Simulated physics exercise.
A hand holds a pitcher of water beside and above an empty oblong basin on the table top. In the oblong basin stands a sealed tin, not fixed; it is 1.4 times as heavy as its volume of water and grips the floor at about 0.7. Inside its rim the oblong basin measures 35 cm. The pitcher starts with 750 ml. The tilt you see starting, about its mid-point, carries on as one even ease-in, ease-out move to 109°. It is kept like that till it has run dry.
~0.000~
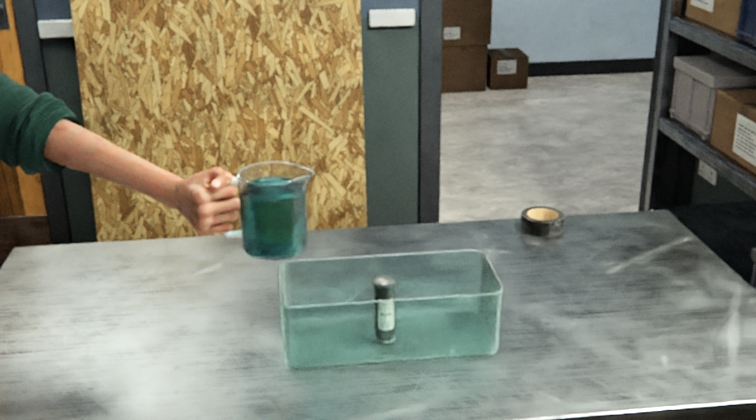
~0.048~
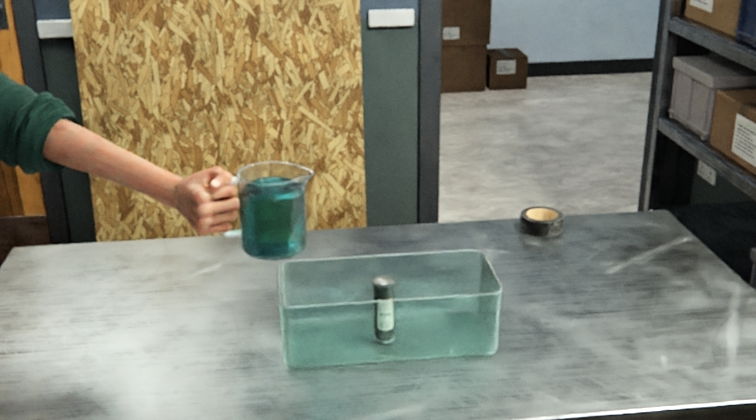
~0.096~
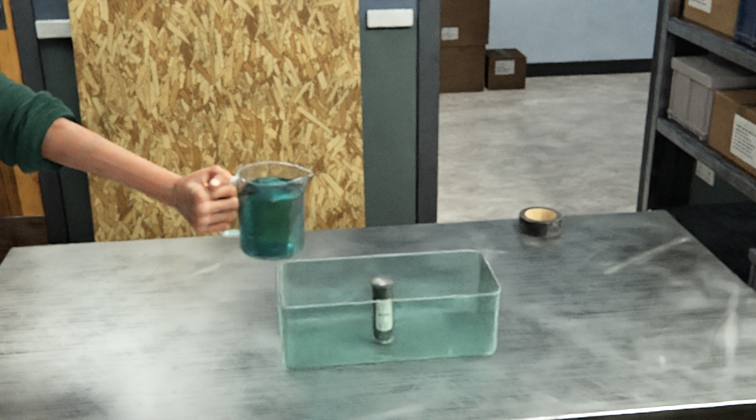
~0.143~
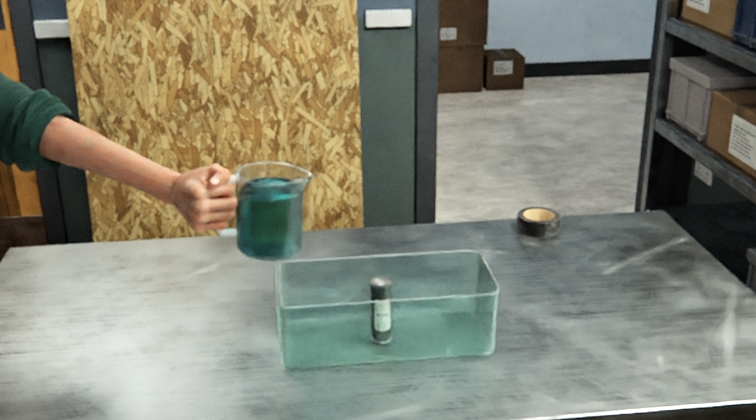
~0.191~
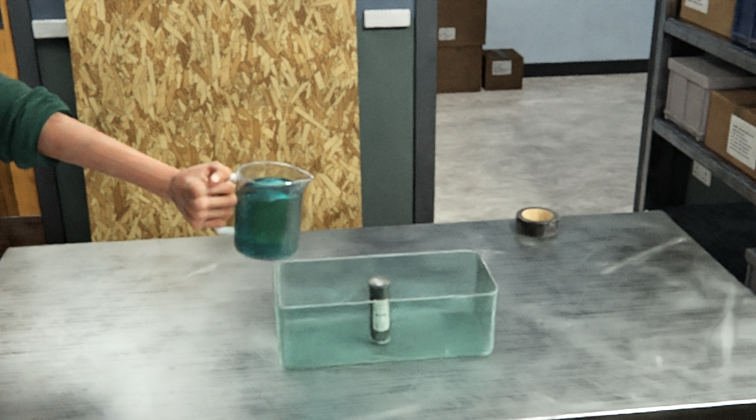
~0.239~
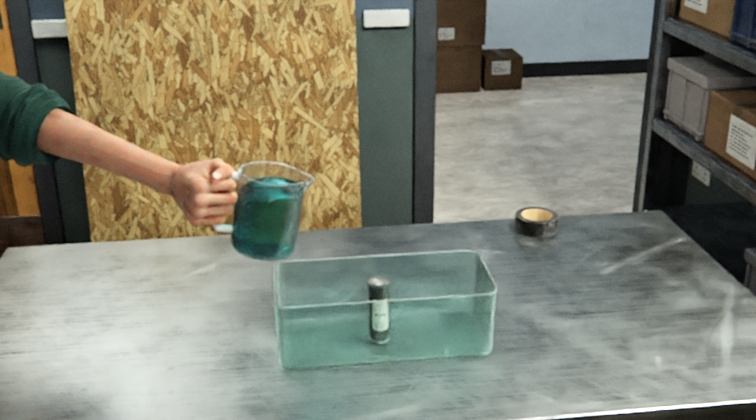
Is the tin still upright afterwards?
It stays up.
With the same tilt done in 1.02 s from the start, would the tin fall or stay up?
Then it remains upright.
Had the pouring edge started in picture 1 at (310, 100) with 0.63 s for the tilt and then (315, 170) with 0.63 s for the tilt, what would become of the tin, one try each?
First it goes over; then it keeps standing.
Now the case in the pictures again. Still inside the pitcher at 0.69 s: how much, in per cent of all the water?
Near 86 in a hundred.
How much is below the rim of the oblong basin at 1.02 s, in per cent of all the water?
About 50 per cent.
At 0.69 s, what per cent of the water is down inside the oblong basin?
Near 3 in a hundred.
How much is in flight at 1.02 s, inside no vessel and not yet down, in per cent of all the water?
About 18 per cent.
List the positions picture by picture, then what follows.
It leans 0°; its right rim is at (314, 172); the water meets the walls at (241, 188) and (304, 185); the oblong basin's rim runs from (280, 285) to (493, 271); the tin's top is at (385, 283), in the first picture.
It leans 0°; its right rim is at (314, 172); the water meets the walls at (240, 188) and (303, 185), in the second picture.
It leans 2°; its right rim is at (313, 173); the water meets the walls at (239, 188) and (302, 185), in the third picture.
It leans 4°; its right rim is at (313, 175); the water meets the walls at (239, 188) and (302, 185), in the fourth picture.
It leans 6°; its right rim is at (313, 177); the water meets the walls at (238, 189) and (302, 186), in the fifth picture.
It leans 10°; its right rim is at (315, 179); the water meets the walls at (238, 188) and (303, 186), in the sixth picture.
After 0.69 s the tilt is 64° and 87 per cent is still to pour; the tin stands where it began.
After 1.02 s the tilt is 101° and 32 per cent is still to pour; the tin stands where it began.
After 1.37 s the tilt is 109° and 2 per cent is still to pour; the tin stands 1 cm from where it began.
After 1.74 s the tilt is 109° and 0 per cent is still to pour; the tin stands 1 cm from where it began.
In the end the tin stands 1 cm from where it began.
